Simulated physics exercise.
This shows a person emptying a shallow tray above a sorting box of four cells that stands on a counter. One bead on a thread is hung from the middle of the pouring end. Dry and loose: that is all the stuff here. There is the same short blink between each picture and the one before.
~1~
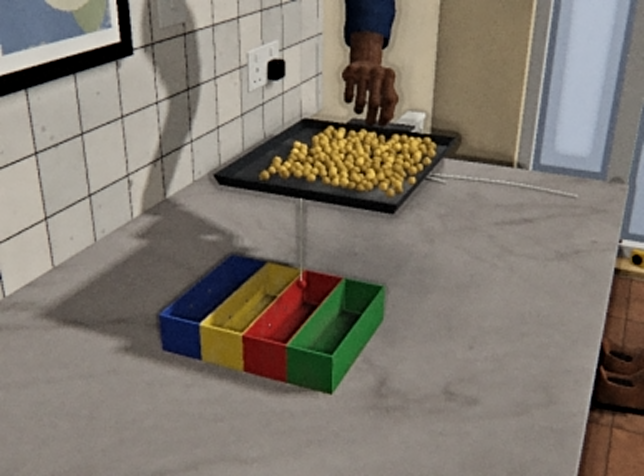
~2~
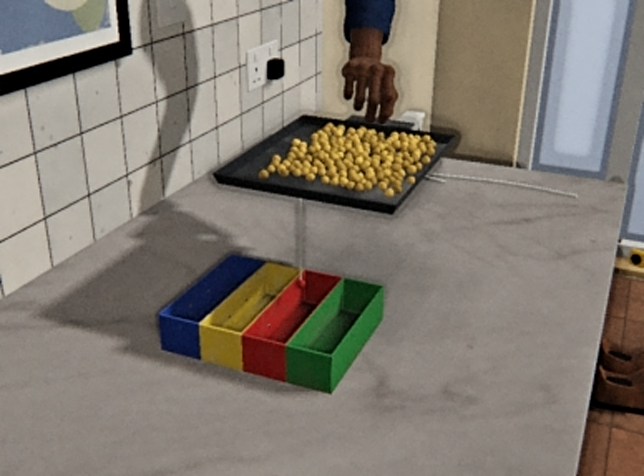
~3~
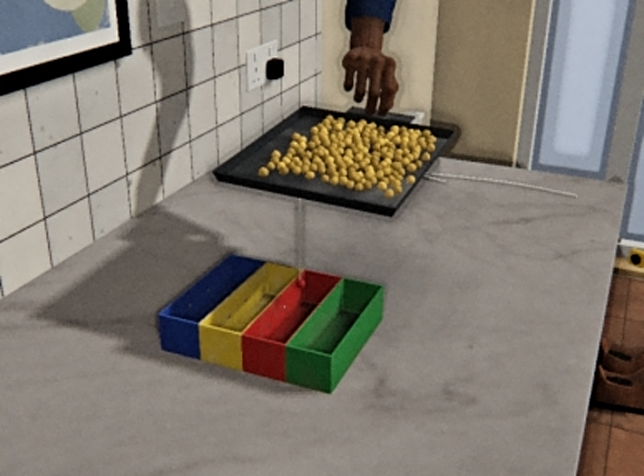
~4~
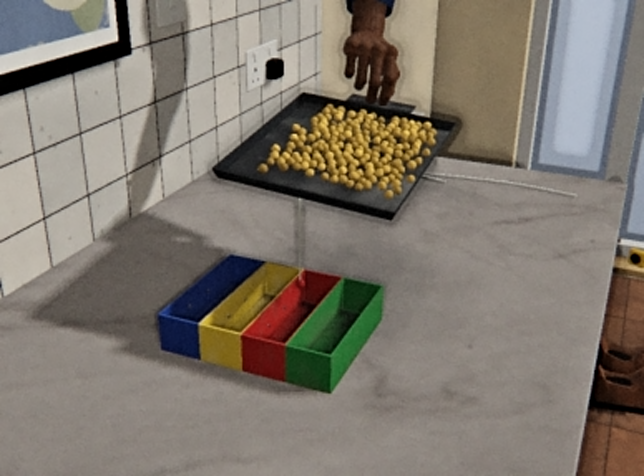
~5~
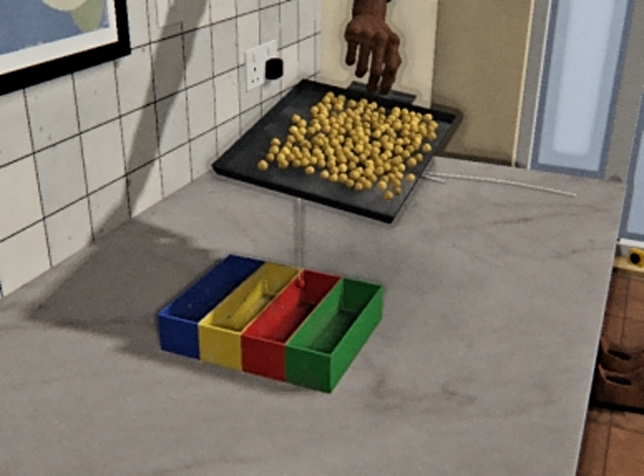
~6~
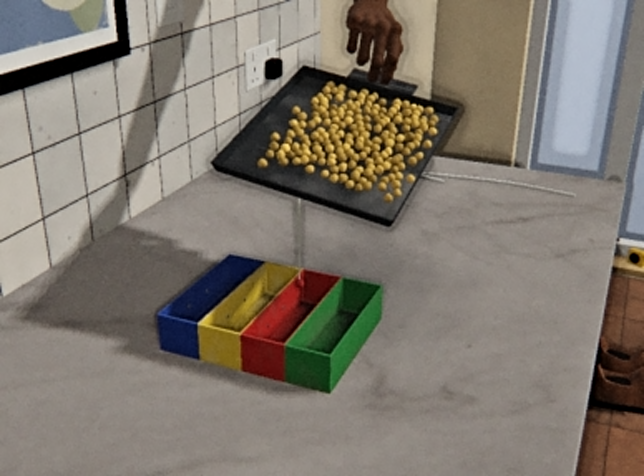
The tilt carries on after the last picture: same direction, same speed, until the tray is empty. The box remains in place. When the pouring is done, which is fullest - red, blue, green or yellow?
Fullest: The green cell.
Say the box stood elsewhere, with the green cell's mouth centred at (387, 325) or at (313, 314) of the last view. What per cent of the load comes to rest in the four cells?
About 100% and about 10%.
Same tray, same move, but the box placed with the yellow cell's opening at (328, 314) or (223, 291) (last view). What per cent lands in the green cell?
Near 10 % and 10 %.
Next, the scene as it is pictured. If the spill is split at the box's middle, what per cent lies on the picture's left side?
That would be roughly 0 per cent.
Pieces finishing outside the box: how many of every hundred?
It comes to 70 per cent or so.
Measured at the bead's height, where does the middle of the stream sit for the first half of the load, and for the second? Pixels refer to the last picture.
I'd say around (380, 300) at first, then around (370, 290).
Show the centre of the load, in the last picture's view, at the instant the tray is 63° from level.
Roughly at (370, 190).
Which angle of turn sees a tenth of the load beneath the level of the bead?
At roughly 65°.
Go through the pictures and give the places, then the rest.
Corners of the pouring end at (219, 174) and (394, 203), level; middle of the load at (355, 157), puffed corn balls; bead on its thread at (301, 284); blue cell at (181, 334); yellow cell at (222, 344); red cell at (265, 355); green cell at (310, 366), in the first frame.
Corners of the pouring end at (218, 173) and (393, 203), level; middle of the load at (354, 156), in the second frame.
Corners of the pouring end at (218, 170) and (393, 206), tipped barely, lowest at the right corner; middle of the load at (354, 152), in the third frame.
Corners of the pouring end at (217, 167) and (392, 210), tipped a little, lowest at the right corner; middle of the load at (354, 146), in the fourth frame.
Corners of the pouring end at (217, 164) and (392, 214), tipped a little, lowest at the right corner; middle of the load at (354, 140), in the fifth frame.
Corners of the pouring end at (216, 161) and (391, 218), tipped clearly, lowest at the right corner; middle of the load at (355, 135); blue cell at (179, 333); yellow cell at (220, 344); red cell at (263, 354); green cell at (308, 365), in the sixth frame.
Soon, tray tipped steeply; most on the tray; a stray few in the green cell; a small part falling or outside the box.
A while on, tray tipped past a quarter turn; a stray few on the tray; about a third in the green cell; a stray few in the red cell; about two thirds falling or outside the box.
Towards the end, tray tipped past a quarter turn; about a third in the green cell; a stray few in the red cell; about two thirds falling or outside the box.
Finally, tray tipped past a quarter turn; about a third in the green cell; a stray few in the red cell; none in the yellow cell; none in the blue cell; about two thirds outside the box.
